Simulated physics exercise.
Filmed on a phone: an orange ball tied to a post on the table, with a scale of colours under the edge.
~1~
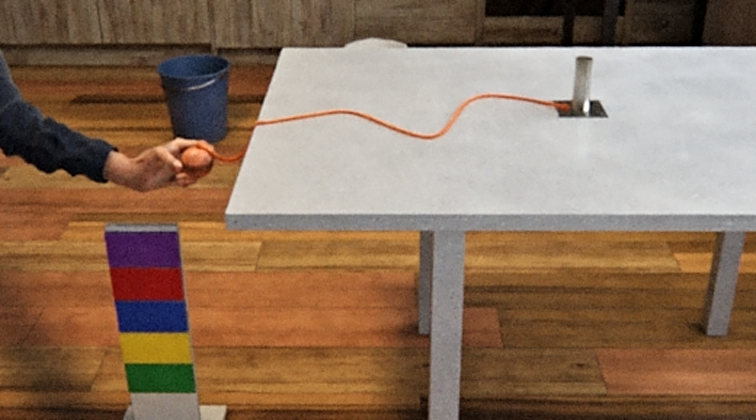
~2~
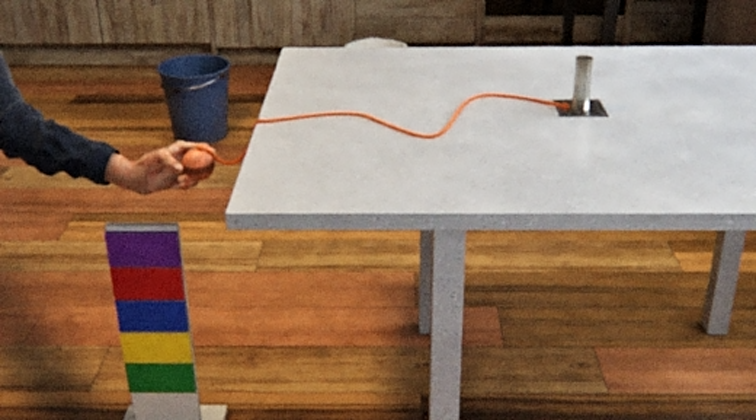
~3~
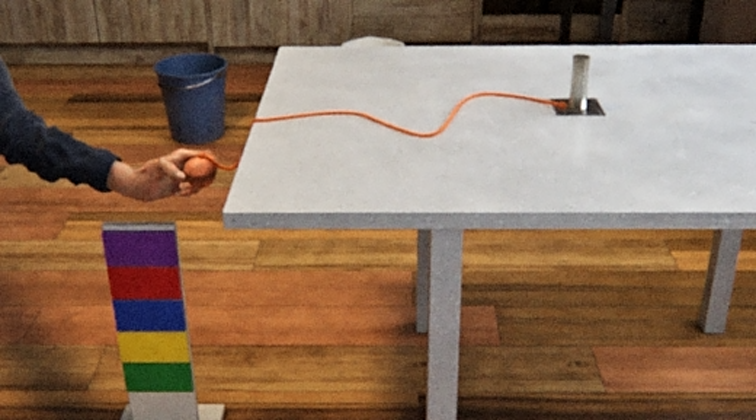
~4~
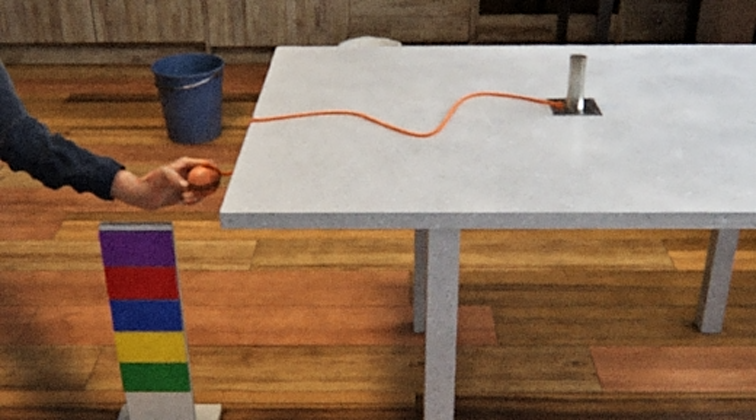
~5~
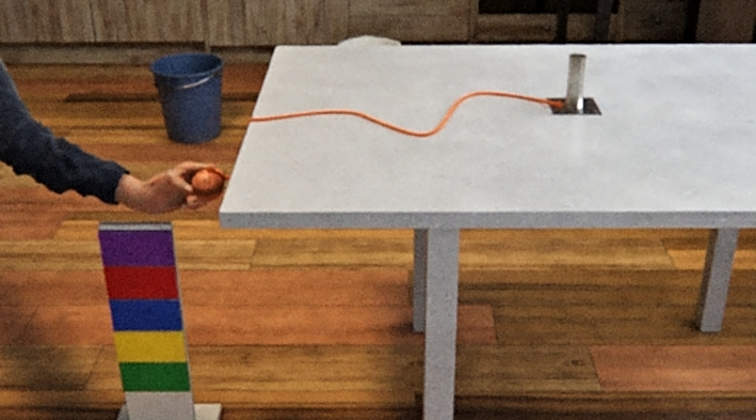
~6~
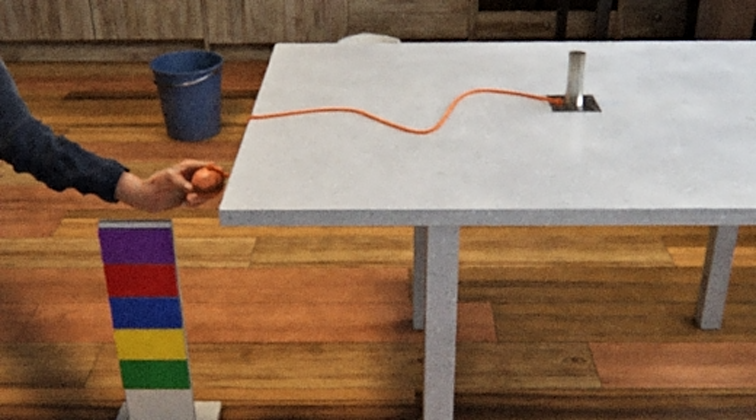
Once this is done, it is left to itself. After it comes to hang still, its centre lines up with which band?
It lines up with blue.
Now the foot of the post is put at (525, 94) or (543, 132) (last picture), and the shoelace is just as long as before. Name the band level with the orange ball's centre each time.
Try one - yellow; try two - yellow.
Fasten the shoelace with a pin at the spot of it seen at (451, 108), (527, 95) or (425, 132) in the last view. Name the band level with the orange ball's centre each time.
Taking the three tries in turn, you'd get red, blue and purple.
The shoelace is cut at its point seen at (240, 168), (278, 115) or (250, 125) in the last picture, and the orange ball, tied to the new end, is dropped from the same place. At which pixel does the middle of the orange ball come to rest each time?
Estimated positions in order: (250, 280); (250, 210); (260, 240).
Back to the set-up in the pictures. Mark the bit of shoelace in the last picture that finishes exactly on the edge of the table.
The piece you want is at about (353, 111).
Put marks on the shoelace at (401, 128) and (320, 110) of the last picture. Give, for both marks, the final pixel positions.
The first moves to (320, 110), the second to (253, 144).
Soon after, ball near (233, 300); level with blue.
After that, ball near (300, 288); level with blue.
And then, ball near (247, 293); level with blue.
In the end, ball near (259, 289); level with blue. The shoelace holds its middle at blue.
